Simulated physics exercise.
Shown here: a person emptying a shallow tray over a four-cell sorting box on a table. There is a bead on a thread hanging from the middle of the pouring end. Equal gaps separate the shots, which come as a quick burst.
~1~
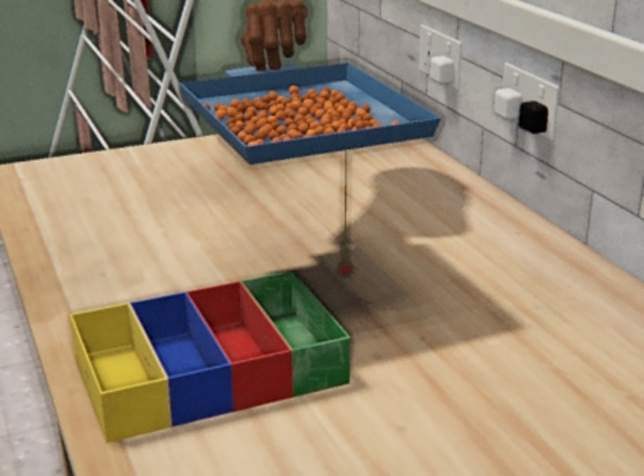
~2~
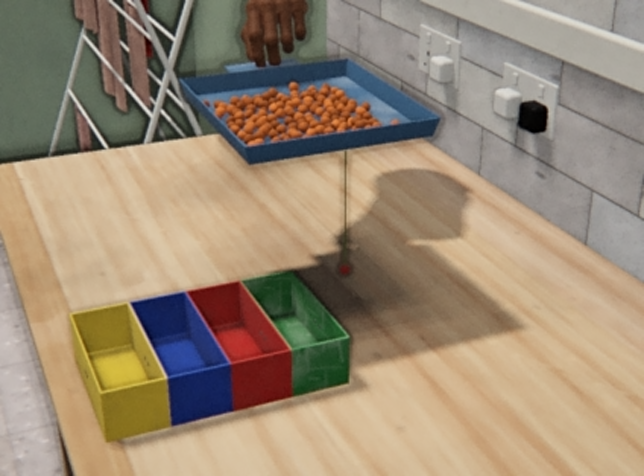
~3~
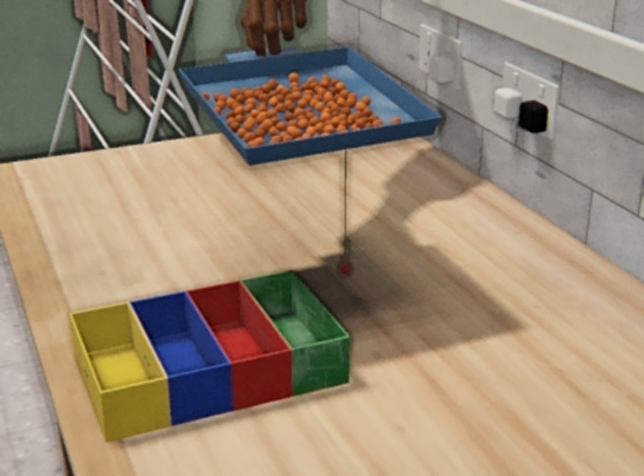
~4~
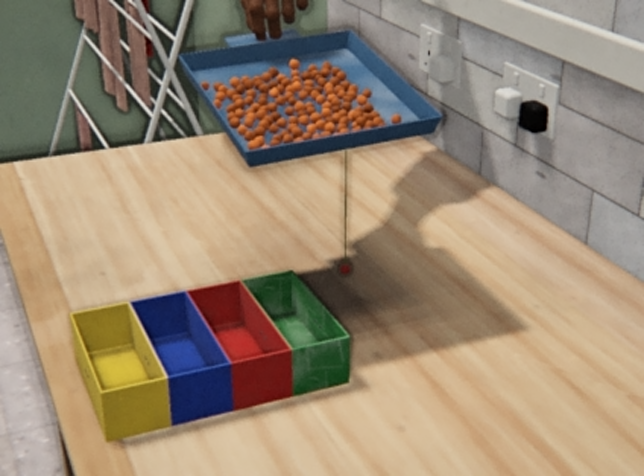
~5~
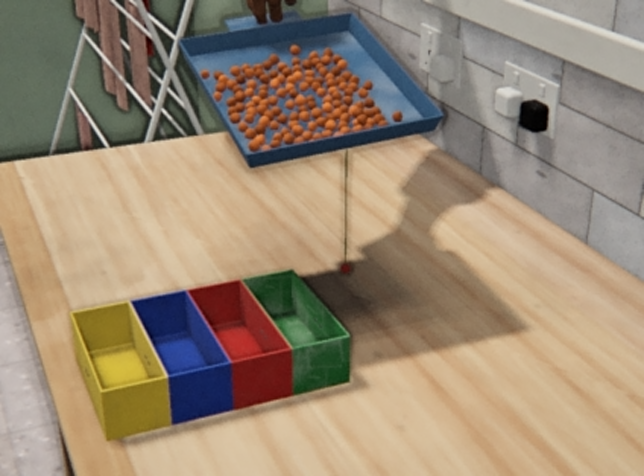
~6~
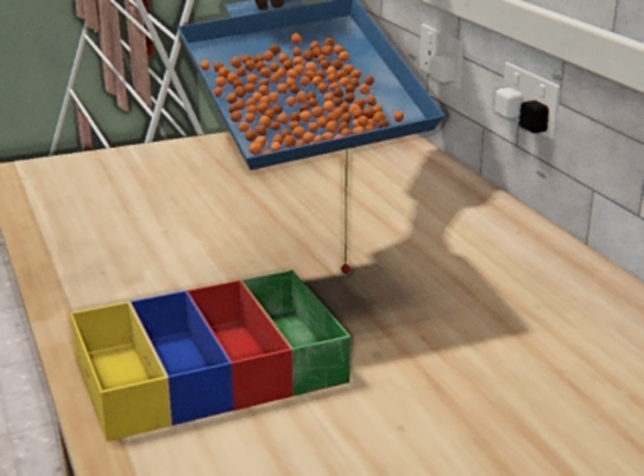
At first, a hand holds a blue tray of small orange-brown pieces level above a wooden table, with a yellow, blue, red and green sorting box below. Then the hand raises the tray's far side, the pieces spread out, and the near edge dips slightly at its left corner.
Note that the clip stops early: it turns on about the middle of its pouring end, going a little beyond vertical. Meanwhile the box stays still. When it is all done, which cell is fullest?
Fullest: The green cell.
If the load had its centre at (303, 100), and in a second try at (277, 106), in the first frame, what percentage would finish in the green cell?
Roughly 40 and 40 percent, in that order.
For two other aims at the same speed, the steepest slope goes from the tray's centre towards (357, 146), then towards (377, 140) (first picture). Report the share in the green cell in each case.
Respectively close to 10 and 0 in a hundred.
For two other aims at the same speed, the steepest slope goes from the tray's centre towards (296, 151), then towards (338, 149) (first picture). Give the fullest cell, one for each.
The first time it is the green one, and the second time it is that green cell.
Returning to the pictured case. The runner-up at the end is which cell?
That is the cell in red.
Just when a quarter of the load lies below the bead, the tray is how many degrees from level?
It sits at roughly 110°.
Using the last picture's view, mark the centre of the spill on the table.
Middle in the last view: Roughly (405, 365).
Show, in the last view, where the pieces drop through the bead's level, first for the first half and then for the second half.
About (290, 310), and after that about (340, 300).
Shortly afterwards, tray tipped steeply; the whole lot on the tray.
Next, tray tipped past a quarter turn; near a third on the tray; a little in the green cell; a little in the red cell; near half falling or outside the box.
Some moments later, tray tipped past a quarter turn; near a third in the green cell; near a quarter in the red cell; near a third falling or outside the box.
In the end, tray tipped past a quarter turn; near a third in the green cell; near a quarter in the red cell; none at all in the yellow cell; none at all in the blue cell; near a third outside the box.
